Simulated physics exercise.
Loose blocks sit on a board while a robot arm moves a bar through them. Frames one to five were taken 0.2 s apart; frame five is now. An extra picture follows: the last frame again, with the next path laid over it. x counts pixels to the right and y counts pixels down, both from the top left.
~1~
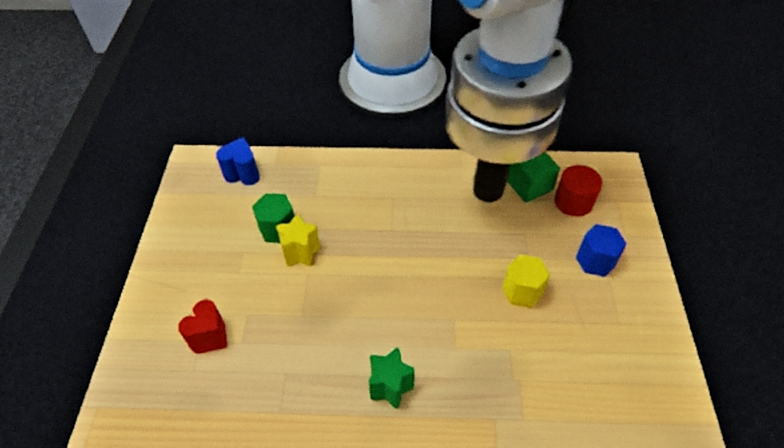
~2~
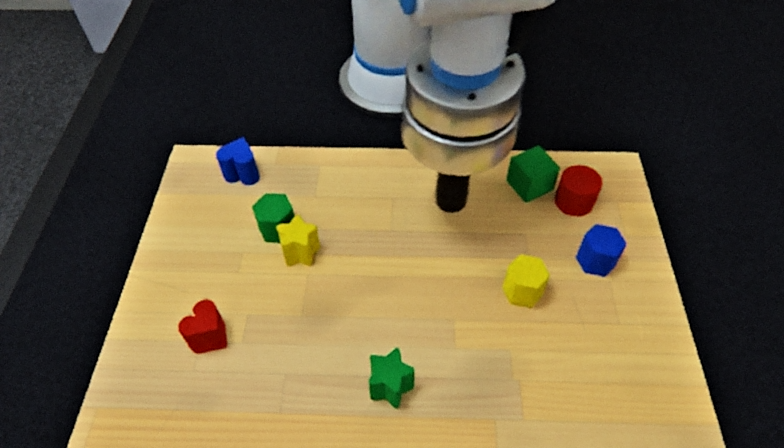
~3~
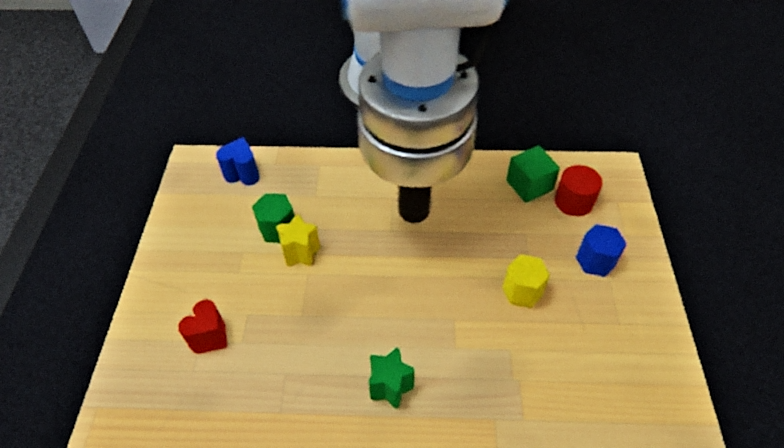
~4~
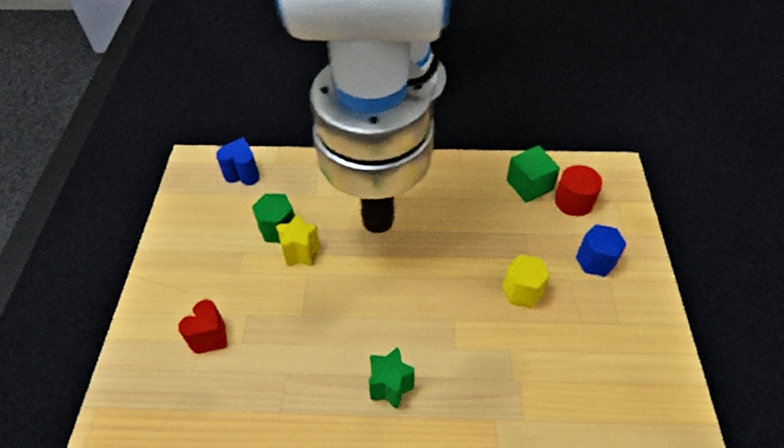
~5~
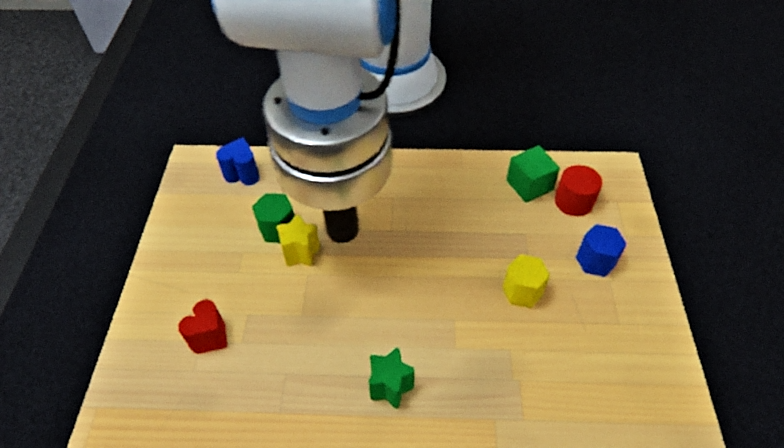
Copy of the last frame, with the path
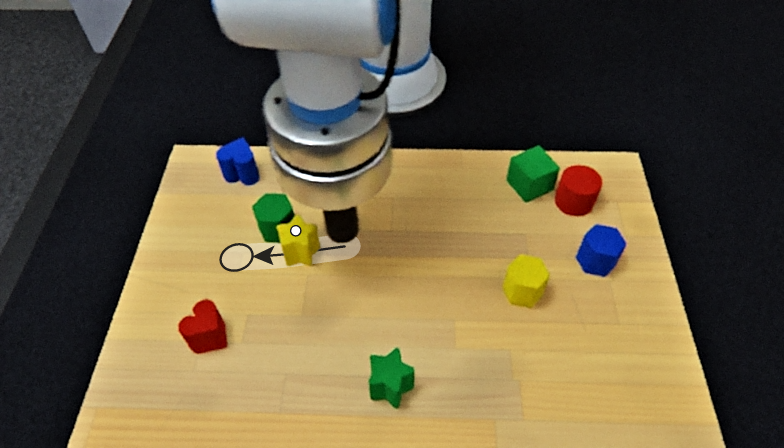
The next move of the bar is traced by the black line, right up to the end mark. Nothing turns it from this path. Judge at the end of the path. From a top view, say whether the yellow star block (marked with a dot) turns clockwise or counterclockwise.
Watching from overhead, you'd notice the yellow star block rotating counter-clockwise.
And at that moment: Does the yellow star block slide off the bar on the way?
That would be a no.
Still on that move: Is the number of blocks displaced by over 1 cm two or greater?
Yes, it checks out.
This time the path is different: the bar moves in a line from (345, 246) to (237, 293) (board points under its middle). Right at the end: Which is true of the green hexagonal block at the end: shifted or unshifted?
My prediction: It moves.
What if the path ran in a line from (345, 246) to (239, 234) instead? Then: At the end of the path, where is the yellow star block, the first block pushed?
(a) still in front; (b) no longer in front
(b)
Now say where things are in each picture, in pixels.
In the first picture, bar tip at (488, 192); block tops, green hexagonal block at (272, 207); yellow star block at (296, 231).
In the second picture, bar at (451, 202); blocks unchanged.
In the third picture, bar at (414, 212); blocks unchanged.
In the fourth picture, bar at (378, 221); blocks unchanged.
In the fifth picture, bar at (343, 231); green hexagonal block at (272, 207); yellow star block at (296, 231).
Path on the board, from (345, 246) by way of (291, 254) to (237, 257); the dot is on the yellow star block.
The first path, step by step. One third of the way, bar at (305, 236); green hexagonal block at (263, 206), turned 30° clockwise; yellow star block at (267, 237).
Two thirds of the way, bar at (268, 240); green hexagonal block at (262, 206), turned 30° clockwise; yellow star block at (235, 242), turned 35° anticlockwise.
At the end, bar at (231, 242); green hexagonal block at (260, 206), turned 40° clockwise; yellow star block at (197, 247), turned 45° anticlockwise.
